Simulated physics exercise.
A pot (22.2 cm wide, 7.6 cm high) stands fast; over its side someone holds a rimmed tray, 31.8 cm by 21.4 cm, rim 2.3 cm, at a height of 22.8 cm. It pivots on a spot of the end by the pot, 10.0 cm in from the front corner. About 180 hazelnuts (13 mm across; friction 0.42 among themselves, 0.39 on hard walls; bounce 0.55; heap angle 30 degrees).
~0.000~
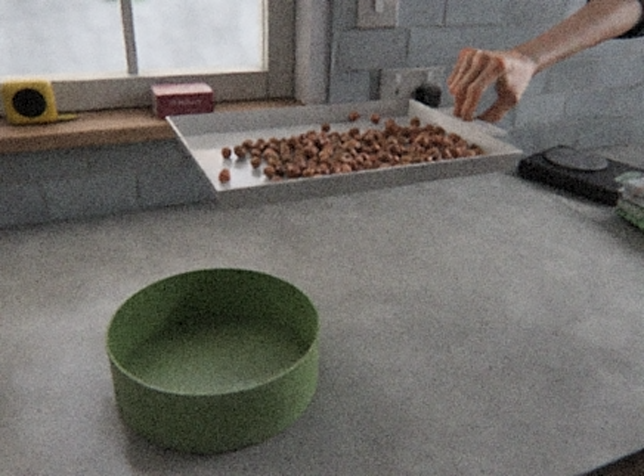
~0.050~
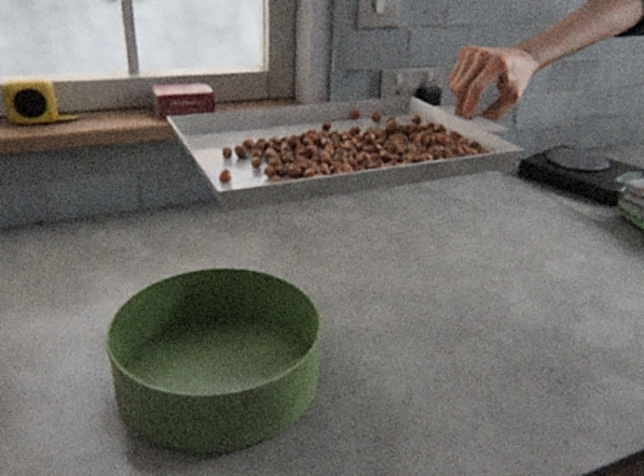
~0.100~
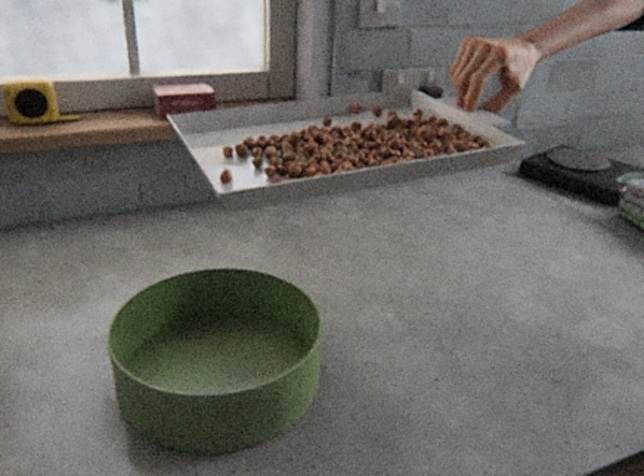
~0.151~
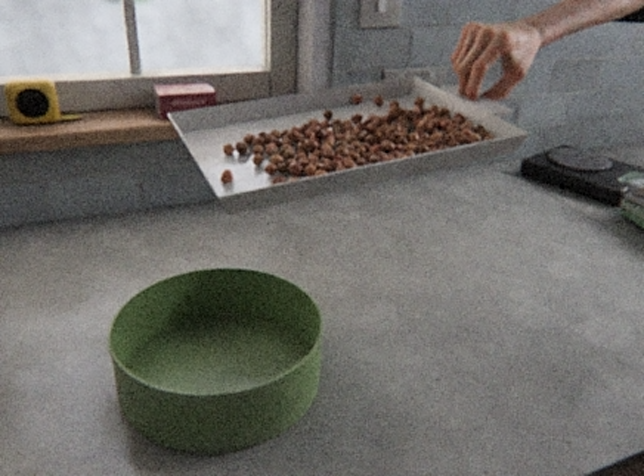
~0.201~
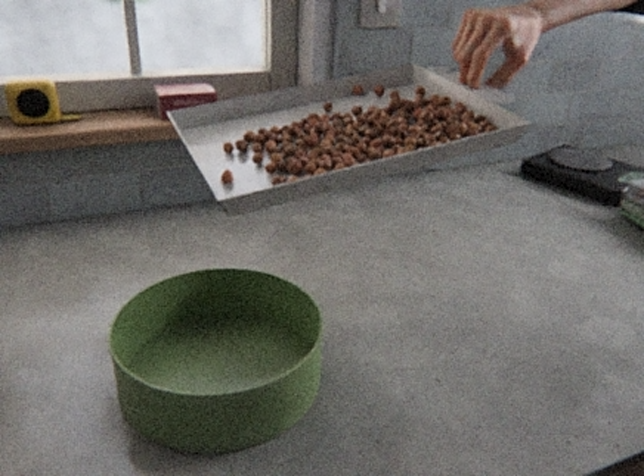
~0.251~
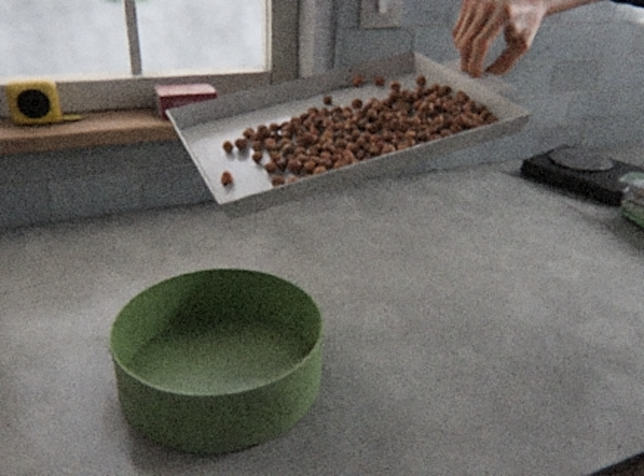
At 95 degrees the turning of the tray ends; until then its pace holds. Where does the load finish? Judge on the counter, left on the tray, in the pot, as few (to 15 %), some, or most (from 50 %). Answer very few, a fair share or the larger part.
On the counter: Very few; left on the tray: Very few; in the pot: The larger part.
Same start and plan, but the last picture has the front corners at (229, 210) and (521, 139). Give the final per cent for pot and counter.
Pot 75, counter 25.
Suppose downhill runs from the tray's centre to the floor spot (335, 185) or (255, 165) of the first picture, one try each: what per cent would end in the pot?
About 70 and 70 per cent.
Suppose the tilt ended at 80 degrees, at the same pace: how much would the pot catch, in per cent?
In that case some 95 per cent.
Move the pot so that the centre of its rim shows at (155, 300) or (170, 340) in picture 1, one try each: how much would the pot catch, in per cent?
About 40 and 100 per cent.
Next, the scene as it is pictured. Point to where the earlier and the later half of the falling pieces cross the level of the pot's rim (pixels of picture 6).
First near (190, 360), later near (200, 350).
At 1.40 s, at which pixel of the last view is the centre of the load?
At about (238, 188).
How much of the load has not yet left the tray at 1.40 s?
Roughly 80 per cent.
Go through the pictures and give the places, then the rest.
The first frame shows tray tilt 0 degrees, front corners at (225, 185) and (512, 149); middle of the pieces at (369, 152); pot at (216, 321).
The second frame shows tray tilt 1 degrees, front corners at (226, 186) and (514, 148); middle of the pieces at (370, 151).
The third frame shows tray tilt 2 degrees, front corners at (226, 188) and (516, 141); middle of the pieces at (371, 147).
The fourth frame shows tray tilt 5 degrees, front corners at (226, 191) and (518, 131), lowest corner left front; middle of the pieces at (372, 141).
The fifth frame shows tray tilt 8 degrees, front corners at (226, 194) and (520, 121), lowest corner left front; middle of the pieces at (372, 135).
The sixth frame shows tray tilt 11 degrees, front corners at (226, 197) and (522, 111), lowest corner left front; middle of the pieces at (372, 129); pot at (219, 321). The tray's pace is about 55 degrees a second.
Then, at 0.94 s, tilt 50 degrees; the tray holds 100 %, the pot 0 %.
Then, at 1.40 s, tilt 77 degrees; the tray holds 80 %, the pot 5 %.
After 1.93 s, tilt 95 degrees; the tray holds 0 %, the pot 95 %.
At rest (2.5 s), counter 5 %, tray 0 %, pot 95 %.
